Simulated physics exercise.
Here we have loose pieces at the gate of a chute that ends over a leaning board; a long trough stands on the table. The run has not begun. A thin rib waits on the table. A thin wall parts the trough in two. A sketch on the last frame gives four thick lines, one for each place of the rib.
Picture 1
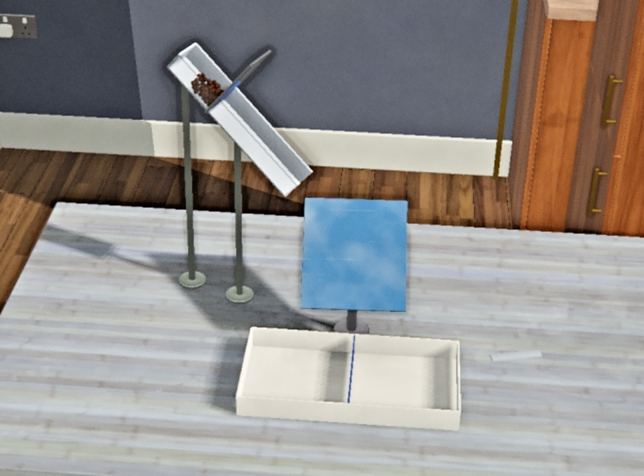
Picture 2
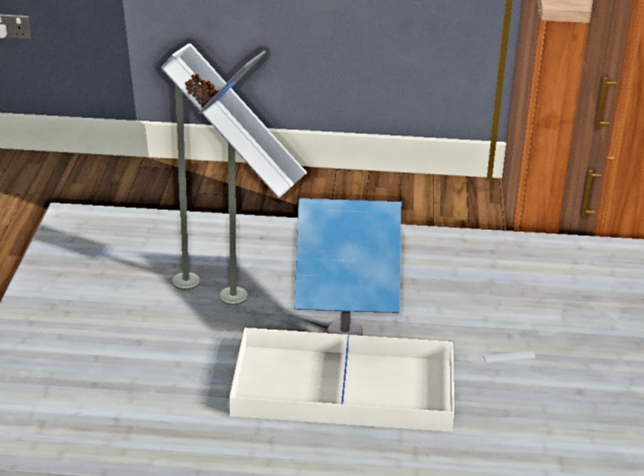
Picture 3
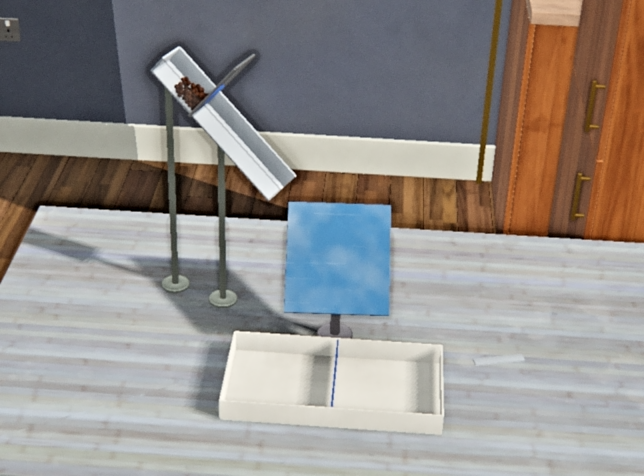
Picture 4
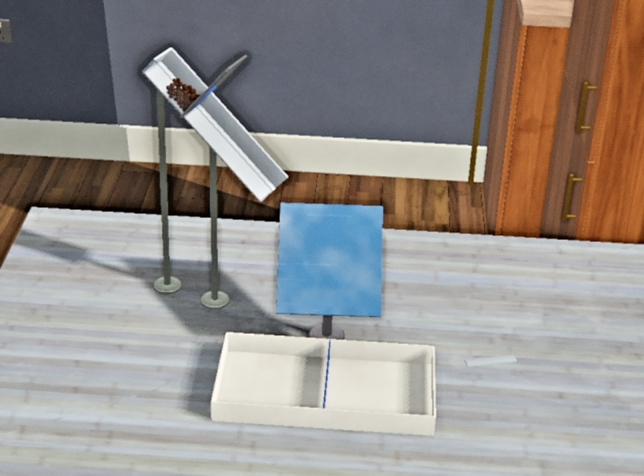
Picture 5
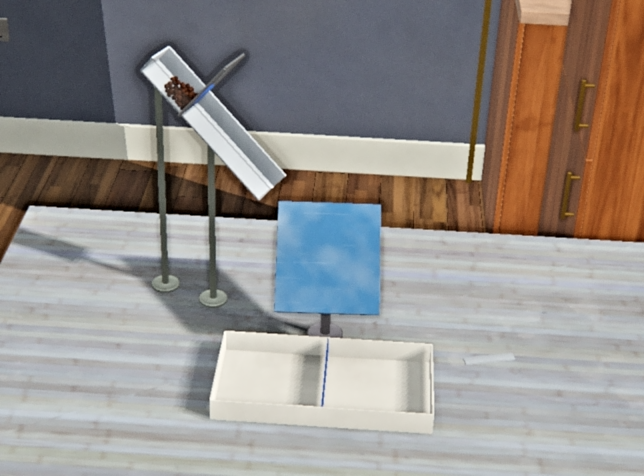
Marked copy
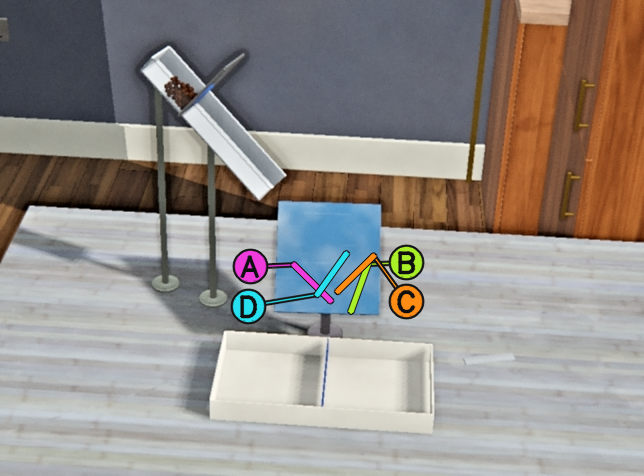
A raised chute held small brown pieces behind a closed gate, above a tilted blue board and a divided white trough; nothing there moved, while the whole view slid slightly so everything shifted left.
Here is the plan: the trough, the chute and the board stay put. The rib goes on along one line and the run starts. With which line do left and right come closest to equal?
Best: C.
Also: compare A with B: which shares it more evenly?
Here it is line B.
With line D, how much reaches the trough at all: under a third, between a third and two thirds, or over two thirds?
It is over two thirds.
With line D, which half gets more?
The left half.
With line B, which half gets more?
The right half.
On the marked copy, line A from (293, 264) to (330, 300); line B from (368, 264) to (351, 311); line C from (373, 255) to (337, 291); line D from (346, 253) to (317, 294).
Choosing A, of what is caught, none in the left half, all in the right.
Choosing B, of what is caught, about a quarter in the left half, most in the right.
Choosing C, of what is caught, about two thirds in the left half, about a third in the right.
Choosing D, of what is caught, nearly all in the left half, a small part in the right.
